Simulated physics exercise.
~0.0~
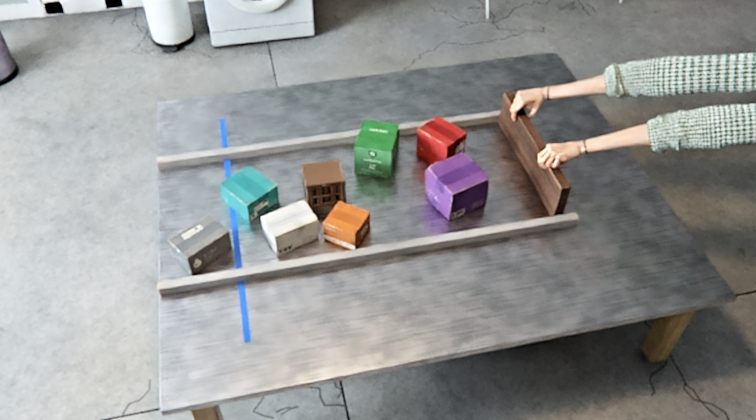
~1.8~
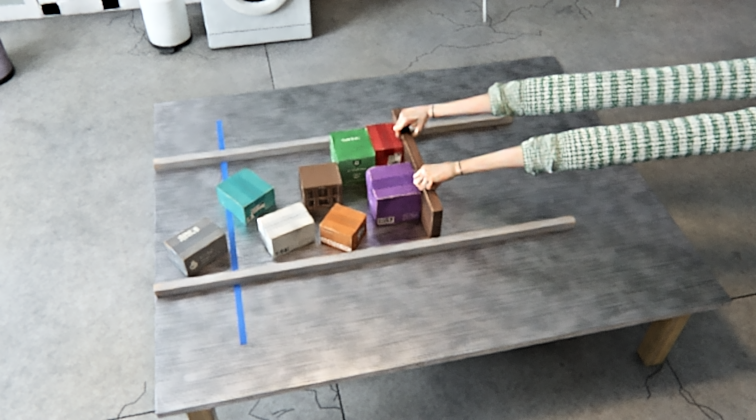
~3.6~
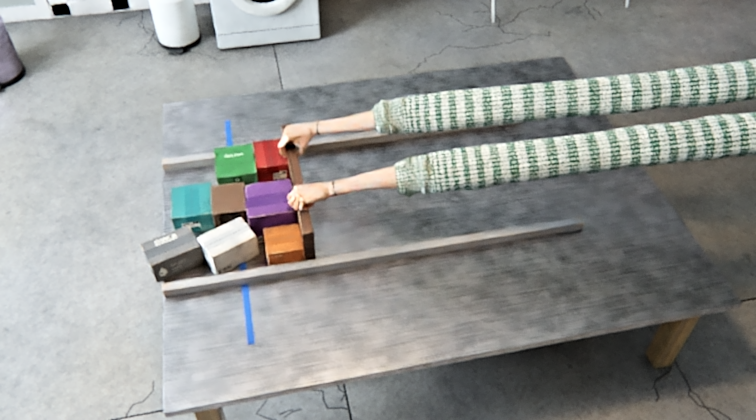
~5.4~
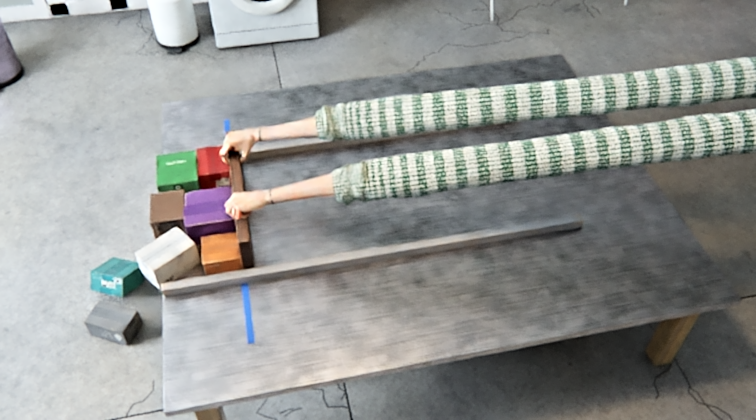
On a low grey platform on a concrete floor, seen from above by a slightly swaying camera, coloured boxes stand between two battens. Grey, turquoise and white ones sit to the left near a blue tape strip, brown and orange in the middle, green, red and purple farther right. Two hands in green-and-white knitted sleeves push an upright wooden plank leftward, gathering the red, purple and green boxes. The plank then drives the whole group together toward the left edge. It stops around the tape, with the turquoise and grey boxes off the platform and the white one tilted at the edge.
